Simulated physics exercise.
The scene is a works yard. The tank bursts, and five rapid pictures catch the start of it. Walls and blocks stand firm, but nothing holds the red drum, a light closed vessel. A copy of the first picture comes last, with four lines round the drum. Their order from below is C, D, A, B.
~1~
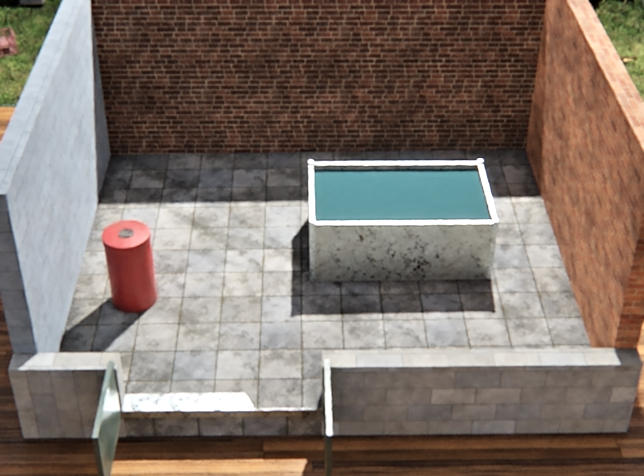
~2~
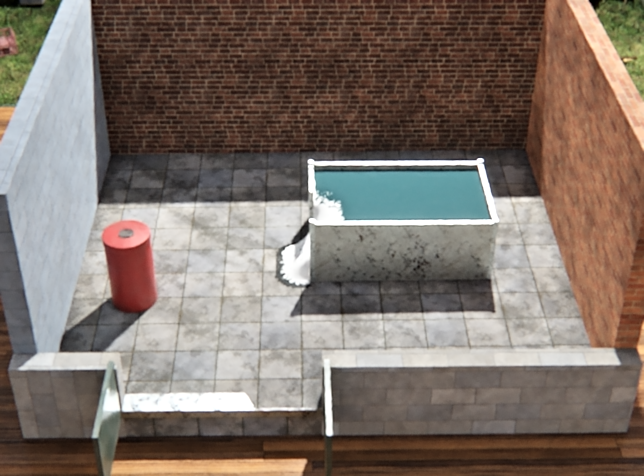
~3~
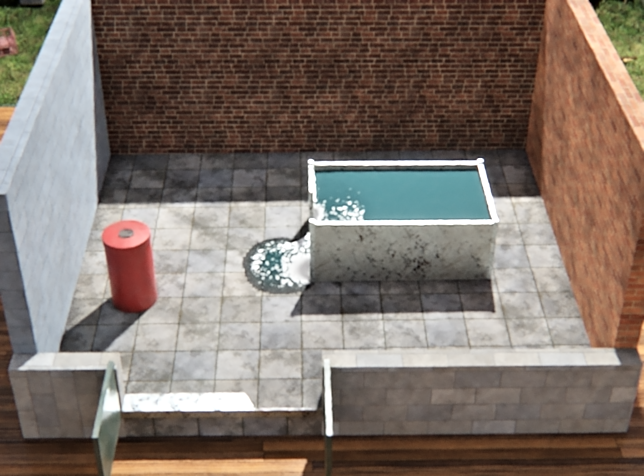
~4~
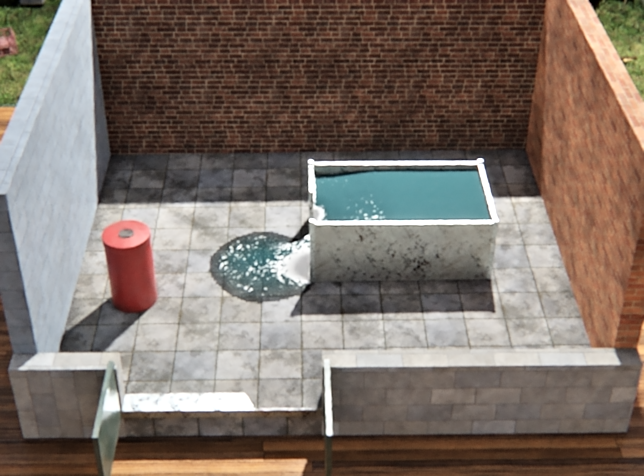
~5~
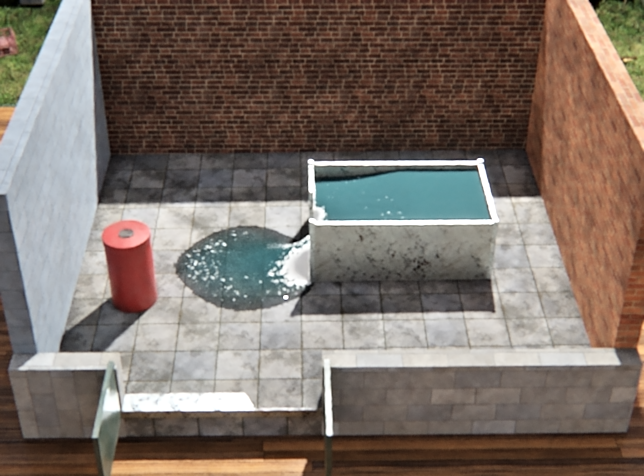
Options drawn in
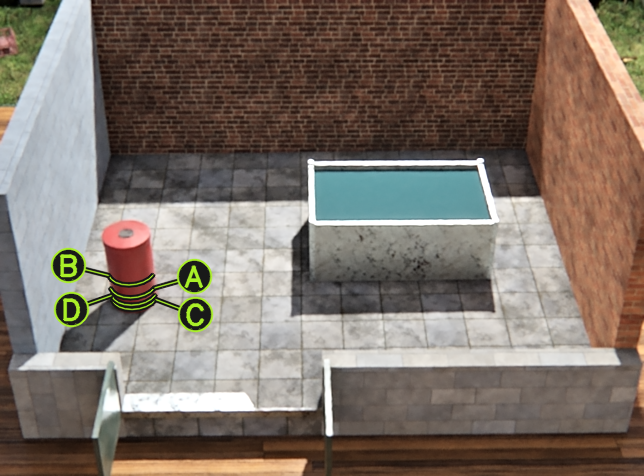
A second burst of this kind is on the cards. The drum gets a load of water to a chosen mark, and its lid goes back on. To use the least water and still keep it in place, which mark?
The limit is B.
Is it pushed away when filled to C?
Yes.
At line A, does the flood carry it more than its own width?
No, it does not.
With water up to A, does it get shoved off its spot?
Yes.
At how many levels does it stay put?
One of the four.
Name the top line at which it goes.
It is A.
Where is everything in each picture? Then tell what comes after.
Lid of the red drum at (127, 234); tank full, its middle at (399, 197); open gate at (221, 355).
Water covers 1 % of the ground and is seen nearest the drum at (283, 267).
Water covers 3 % of the ground and is seen nearest the drum at (256, 269).
Water covers 5 % of the ground and is seen nearest the drum at (222, 274).
Lid of the red drum at (127, 234); water covers 8 % of the ground and is seen nearest the drum at (194, 278).
On the marked copy, A at (130, 297); B at (128, 285); C at (132, 309); D at (131, 305); from the bottom up C, D, A, B.
With A, it is pushed about half its own width away.
With B, it does not move.
With C, it is pushed about 5 times its own width away.
With D, it is pushed about 3 times its own width away.
